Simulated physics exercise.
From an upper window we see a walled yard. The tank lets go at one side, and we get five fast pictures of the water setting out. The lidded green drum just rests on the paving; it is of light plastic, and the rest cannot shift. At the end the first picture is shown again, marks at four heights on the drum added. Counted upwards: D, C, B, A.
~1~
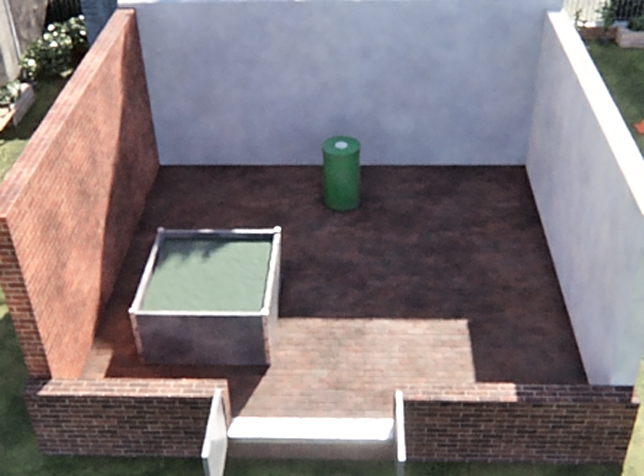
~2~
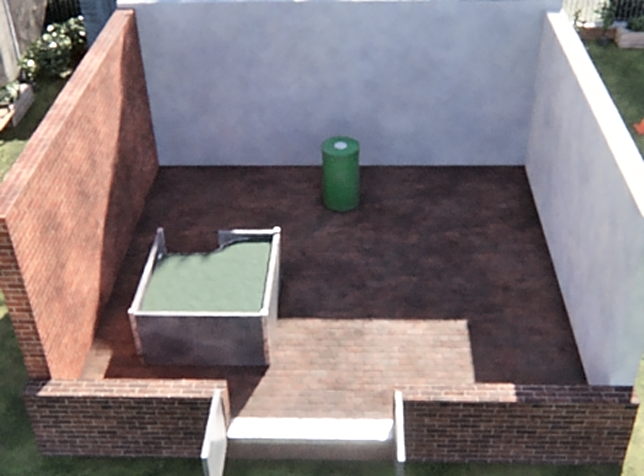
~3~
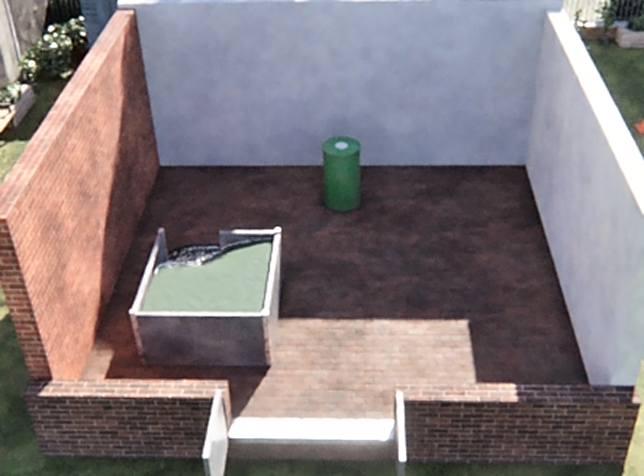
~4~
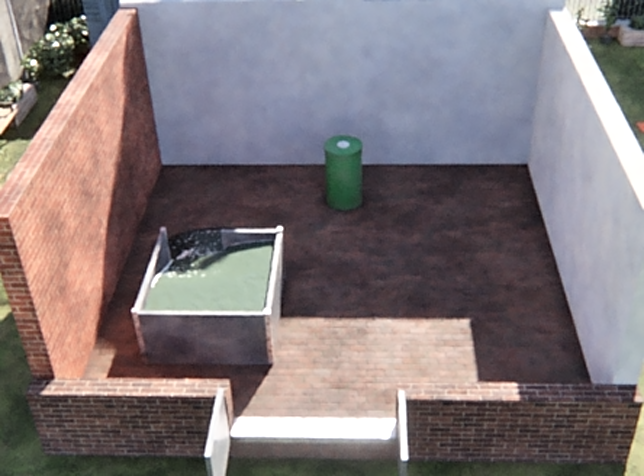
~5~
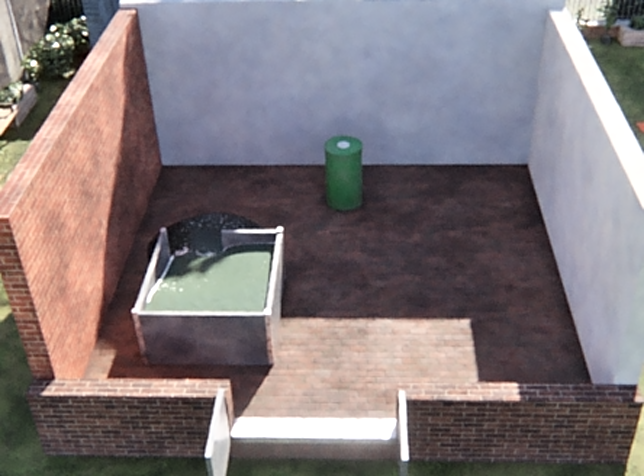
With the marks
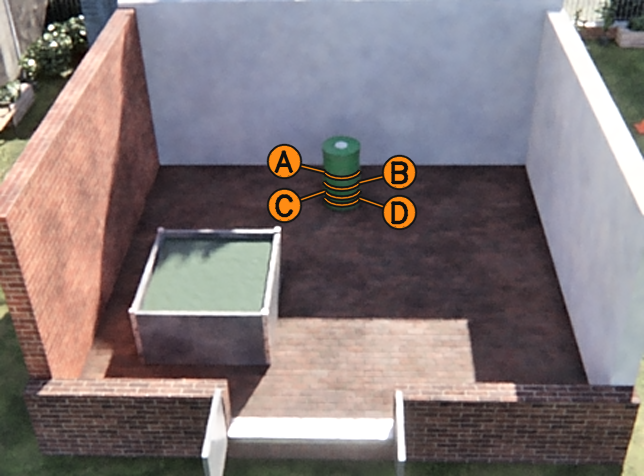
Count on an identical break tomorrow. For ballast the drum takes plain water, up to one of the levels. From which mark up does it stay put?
Use level C.
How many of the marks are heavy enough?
Three.
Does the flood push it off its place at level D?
Yes.
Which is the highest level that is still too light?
D.
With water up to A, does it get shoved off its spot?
No, not at all.
In orange, A at (341, 178); B at (341, 189); C at (341, 198); D at (341, 205); from the bottom up D, C, B, A.
With A, it does not move.
With B, it does not move.
With C, it does not move.
With D, it is pushed about half its own width away.
